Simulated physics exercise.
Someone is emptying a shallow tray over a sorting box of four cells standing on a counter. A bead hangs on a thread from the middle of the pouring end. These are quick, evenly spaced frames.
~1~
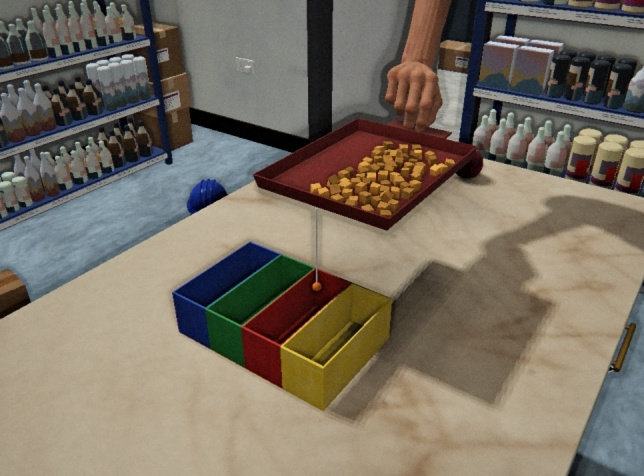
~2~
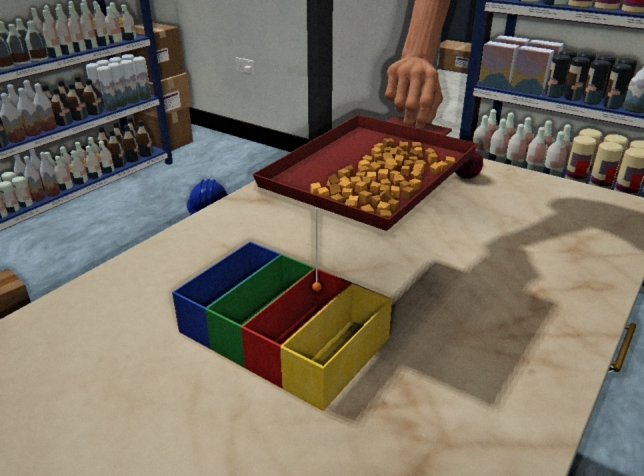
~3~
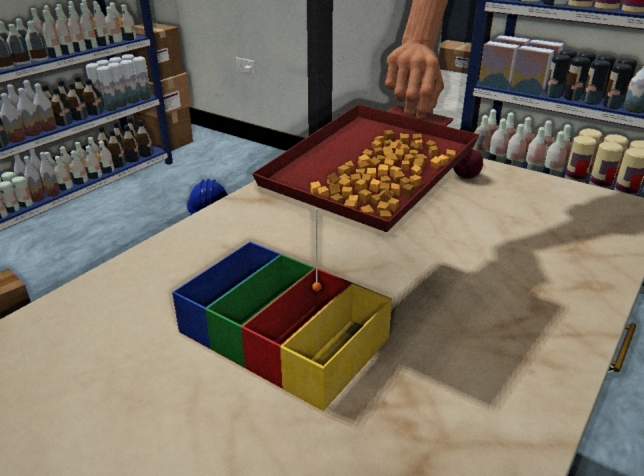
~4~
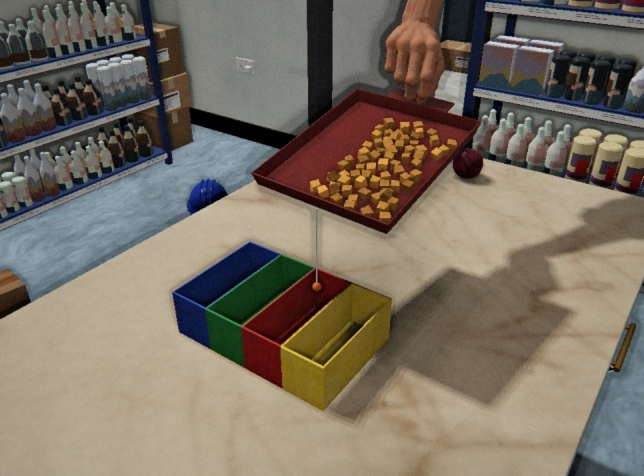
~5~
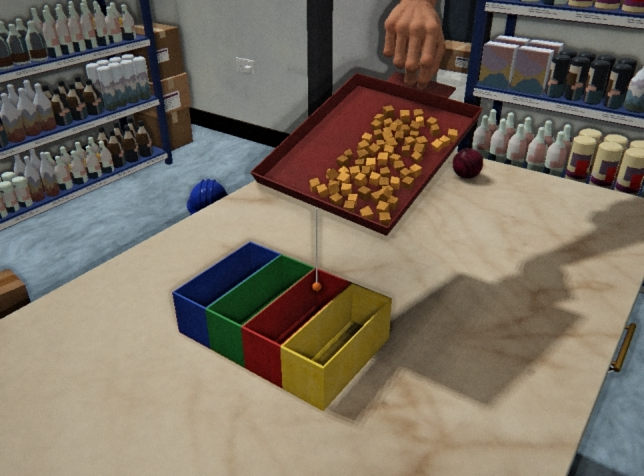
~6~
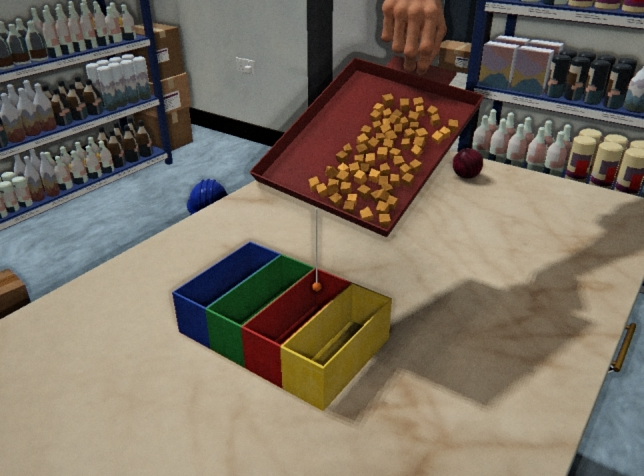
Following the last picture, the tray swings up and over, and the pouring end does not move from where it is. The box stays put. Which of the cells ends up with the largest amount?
The yellow cell ends up with the largest amount.
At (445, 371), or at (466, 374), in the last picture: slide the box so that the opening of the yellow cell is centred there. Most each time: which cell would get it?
The cell in green, then the green cell.
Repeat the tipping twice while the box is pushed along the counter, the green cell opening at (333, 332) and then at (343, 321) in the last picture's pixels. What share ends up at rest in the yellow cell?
Around 0 % followed by around 0 %.
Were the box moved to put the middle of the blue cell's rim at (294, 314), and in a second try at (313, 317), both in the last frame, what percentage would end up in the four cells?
You'd get near 100 percent first and near 90 percent next.
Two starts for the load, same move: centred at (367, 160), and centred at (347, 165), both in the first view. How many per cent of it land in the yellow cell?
First case: Some 40 %; second case: Some 40 %.
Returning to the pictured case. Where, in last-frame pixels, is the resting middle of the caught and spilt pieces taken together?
(333, 379).
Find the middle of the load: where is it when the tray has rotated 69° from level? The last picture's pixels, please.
(365, 187).
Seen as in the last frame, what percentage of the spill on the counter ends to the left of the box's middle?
I'd put it at around 10 per cent.
Shortly afterwards, tray tipped steeply; all but a few on the tray; only a few in the yellow cell; a little falling or outside the box.
Next, tray tipped past a quarter turn; near two thirds on the tray; a little in the yellow cell; only a few in the red cell; near a quarter falling or outside the box.
Some moments later, tray tipped past a quarter turn; near half in the yellow cell; a little in the red cell; only a few in the green cell; near a third falling or outside the box.
In the end, tray tipped past a quarter turn; near half in the yellow cell; a little in the red cell; only a few in the green cell; none at all in the blue cell; near a third outside the box.
